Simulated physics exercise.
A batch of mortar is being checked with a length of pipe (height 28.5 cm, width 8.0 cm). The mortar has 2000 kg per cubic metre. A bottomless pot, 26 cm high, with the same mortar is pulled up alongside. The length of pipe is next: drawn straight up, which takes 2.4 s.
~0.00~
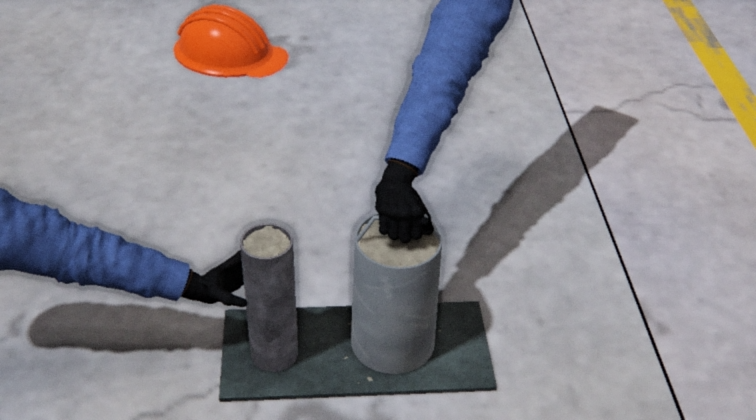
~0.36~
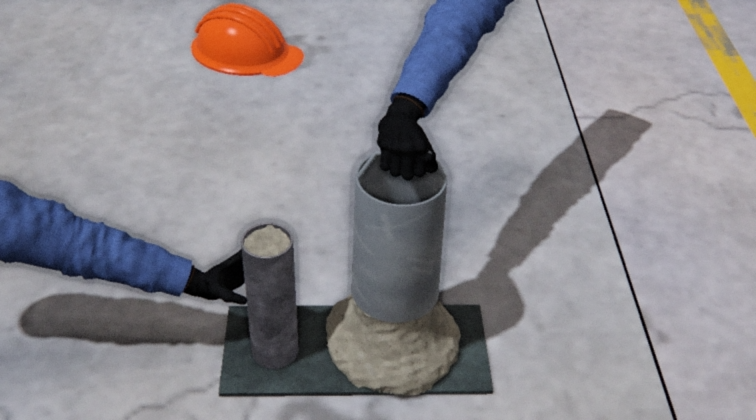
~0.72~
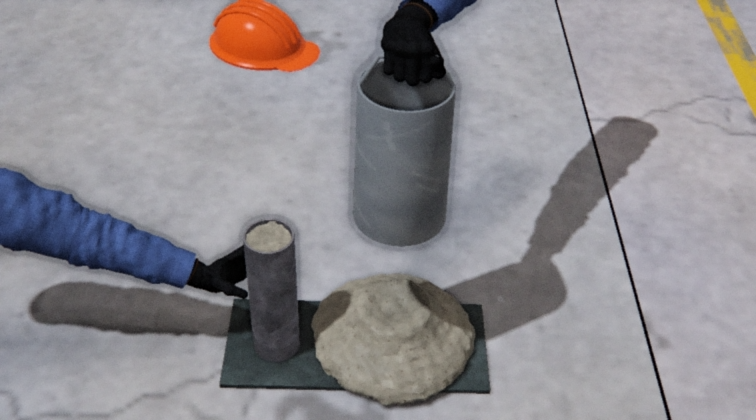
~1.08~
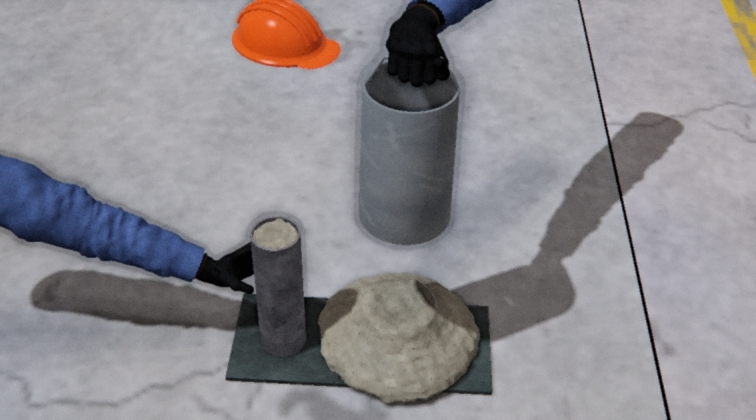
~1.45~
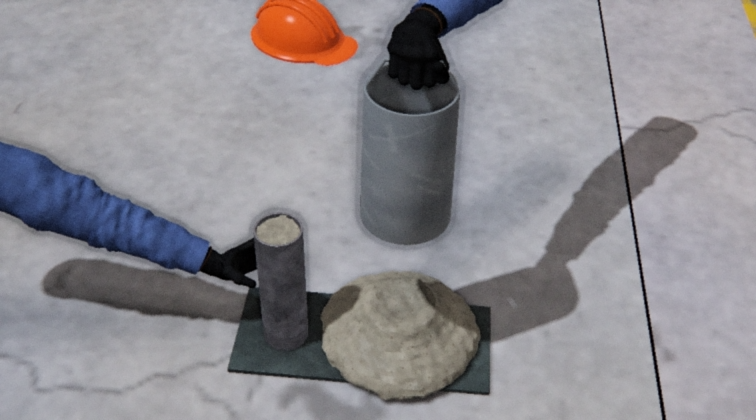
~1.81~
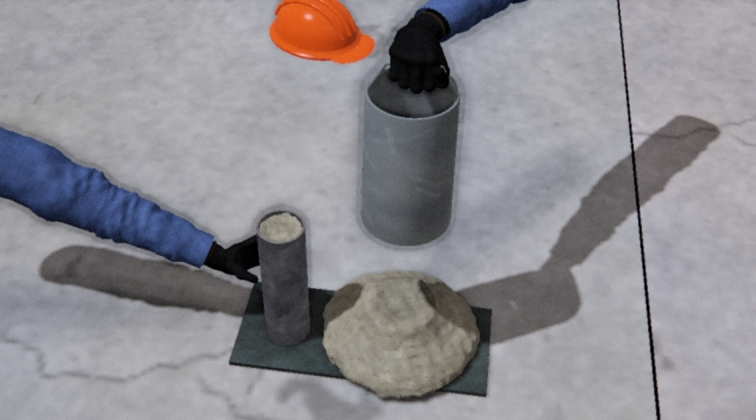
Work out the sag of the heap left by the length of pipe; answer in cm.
Close to 15 centimetres.
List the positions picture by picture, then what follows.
The first frame shows middle of the pot's mouth at (399, 239), still down; middle of the length of pipe's top at (267, 242), not yet moved.
The second frame shows middle of the pot's mouth at (401, 178), raised 14 cm; middle of the length of pipe's top at (267, 241), not yet moved.
The third frame shows middle of the pot's mouth at (406, 85), raised 33 cm; what the pot left 10.0 cm high and 31 cm wide, top at (394, 306); middle of the length of pipe's top at (269, 237), not yet moved.
The fourth frame shows middle of the pot's mouth at (411, 86), raised 33 cm; what the pot left 10.0 cm high and 31 cm wide, top at (400, 305); middle of the length of pipe's top at (276, 234), not yet moved.
The fifth frame shows middle of the pot's mouth at (412, 88), raised 33 cm; what the pot left 10.0 cm high and 31 cm wide, top at (401, 304); middle of the length of pipe's top at (278, 230), not yet moved.
The sixth frame shows middle of the pot's mouth at (413, 92), raised 33 cm; what the pot left 10.0 cm high and 31 cm wide, top at (401, 303); middle of the length of pipe's top at (281, 227), not yet moved.
After 2.4 s, the length of pipe is up 6.6 cm; the mortar has come down 6.2 cm to 22 cm and is 14 cm wide.
After 3.0 s, the length of pipe is up 18 cm; the mortar has come down 15 cm to 13 cm and is 17 cm wide.
After 3.6 s, the length of pipe is up 29 cm; the mortar has come down 15 cm to 13 cm and is 17 cm wide.
After 4.3 s, the length of pipe is clear; the mortar has come down 15 cm to 13 cm and is 17 cm wide.
After 4.9 s, at rest, the length of pipe is clear; the mortar has come down 15 cm to 13 cm and is 17 cm wide.
